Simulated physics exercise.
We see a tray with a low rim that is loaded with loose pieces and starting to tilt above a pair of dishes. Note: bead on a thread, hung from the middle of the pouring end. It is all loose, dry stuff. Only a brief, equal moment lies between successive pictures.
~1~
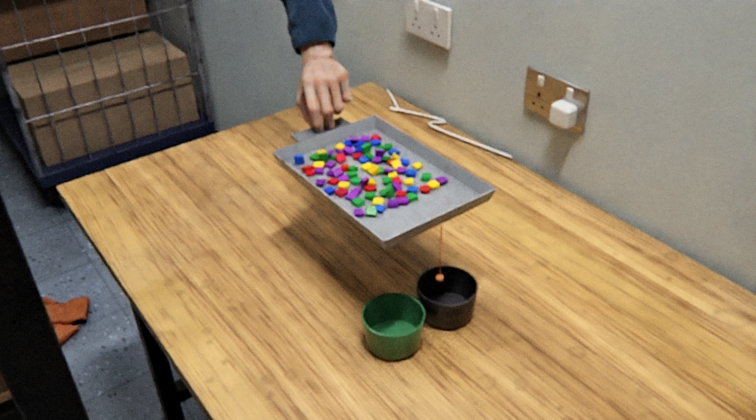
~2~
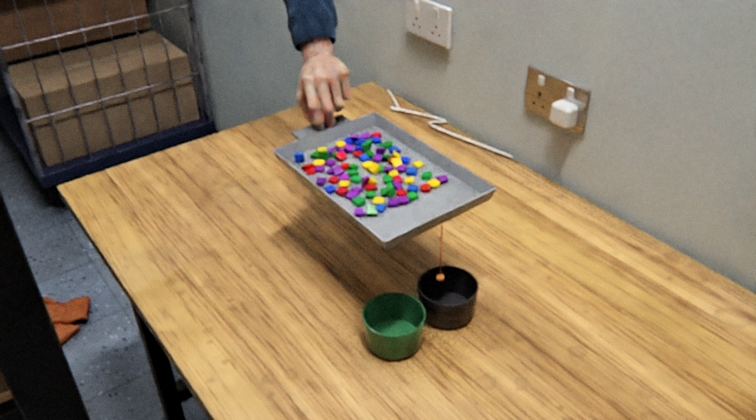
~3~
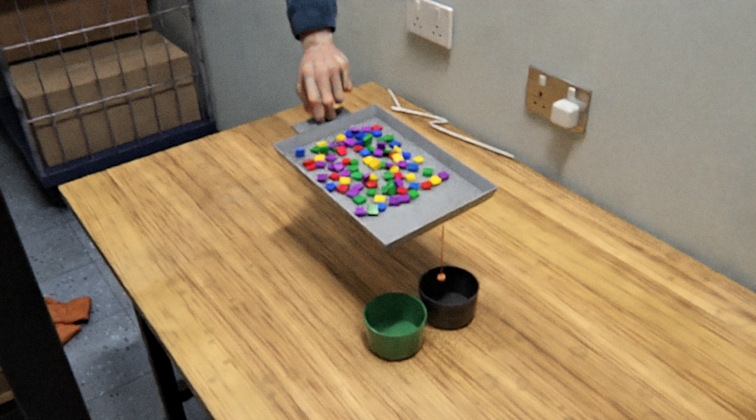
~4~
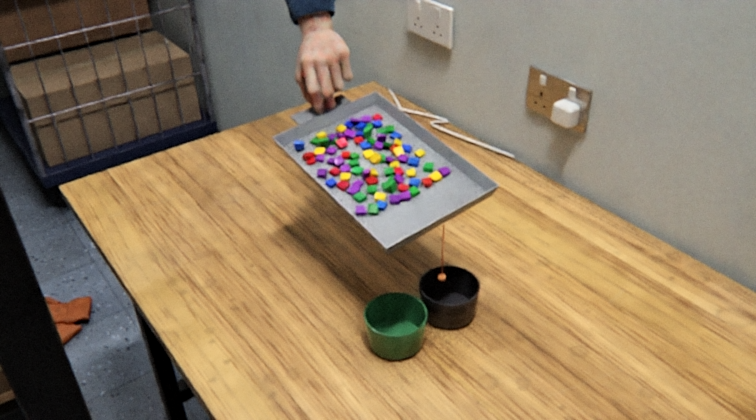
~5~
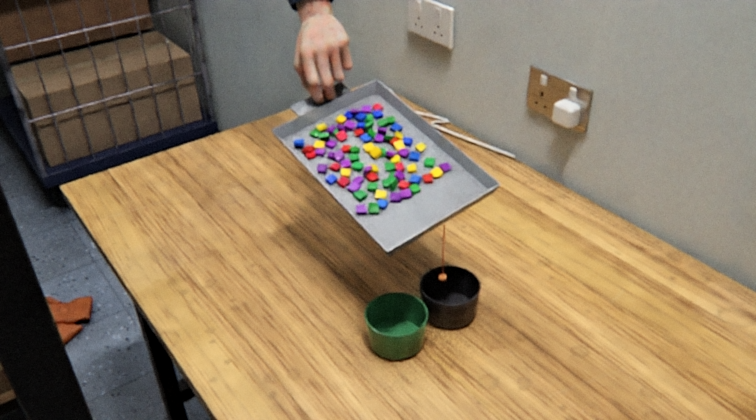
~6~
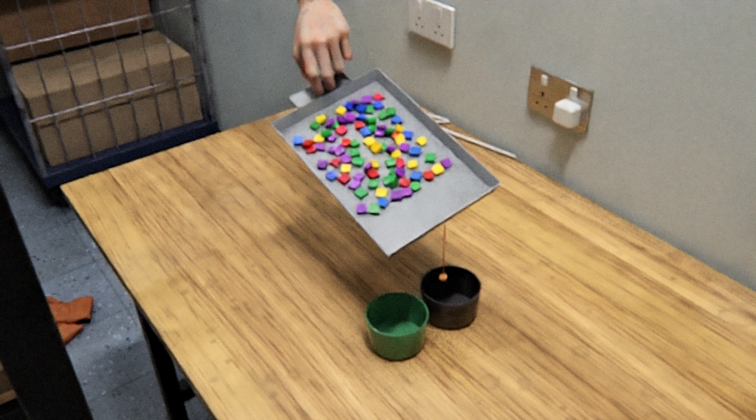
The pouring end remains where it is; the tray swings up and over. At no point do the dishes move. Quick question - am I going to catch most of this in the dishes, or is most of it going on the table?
The greater share ends up in the dishes.
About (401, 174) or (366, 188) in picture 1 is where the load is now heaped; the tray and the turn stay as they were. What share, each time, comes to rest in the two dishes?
From the first start you get 90 in a hundred, from the second 100 in a hundred.
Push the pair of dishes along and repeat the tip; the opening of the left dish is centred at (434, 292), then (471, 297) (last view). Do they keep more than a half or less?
For the two places in order: A minority share, a minority share.
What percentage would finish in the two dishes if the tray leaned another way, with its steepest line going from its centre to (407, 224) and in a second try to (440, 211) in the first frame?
The first try gives close to 50 percent; the next gives 10 percent.
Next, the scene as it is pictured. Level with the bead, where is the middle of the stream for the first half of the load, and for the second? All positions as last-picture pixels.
Early-half point (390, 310); late-half point (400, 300).
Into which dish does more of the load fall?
It is the dish on the left.
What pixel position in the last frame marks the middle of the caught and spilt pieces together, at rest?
Once it all stops, the middle lies near (392, 333).
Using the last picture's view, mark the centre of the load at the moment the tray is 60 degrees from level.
Around (389, 227).
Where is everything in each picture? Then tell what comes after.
Corners of the pouring end at (385, 237) and (490, 188), level; middle of the load at (367, 167), mosaic tiles; left dish at (413, 343); right dish at (467, 312); bead on its thread at (440, 278), in the first frame.
Corners of the pouring end at (386, 237) and (491, 188), level; middle of the load at (368, 166), in the second frame.
Corners of the pouring end at (387, 240) and (492, 186), tipped barely, lowest at the left corner; middle of the load at (368, 161), in the third frame.
Corners of the pouring end at (388, 243) and (493, 185), tipped a little, lowest at the left corner; middle of the load at (369, 154), in the fourth frame.
Corners of the pouring end at (388, 246) and (494, 183), tipped a little, lowest at the left corner; middle of the load at (369, 148), in the fifth frame.
Corners of the pouring end at (389, 249) and (495, 182), tipped clearly, lowest at the left corner; middle of the load at (370, 142), a small part on the move; left dish at (416, 342); right dish at (470, 312), in the sixth frame.
Soon, tray tipped steeply; nearly all on the tray; a stray few in the air.
A while on, tray tipped right over; about a quarter on the tray; about two thirds in the left dish; a small part outside both; a small part in the air.
Towards the end, tray tipped past a quarter turn; most in the left dish; a small part outside both.
Finally, tray tipped past a quarter turn; most in the left dish; none in the right dish; a small part outside both.
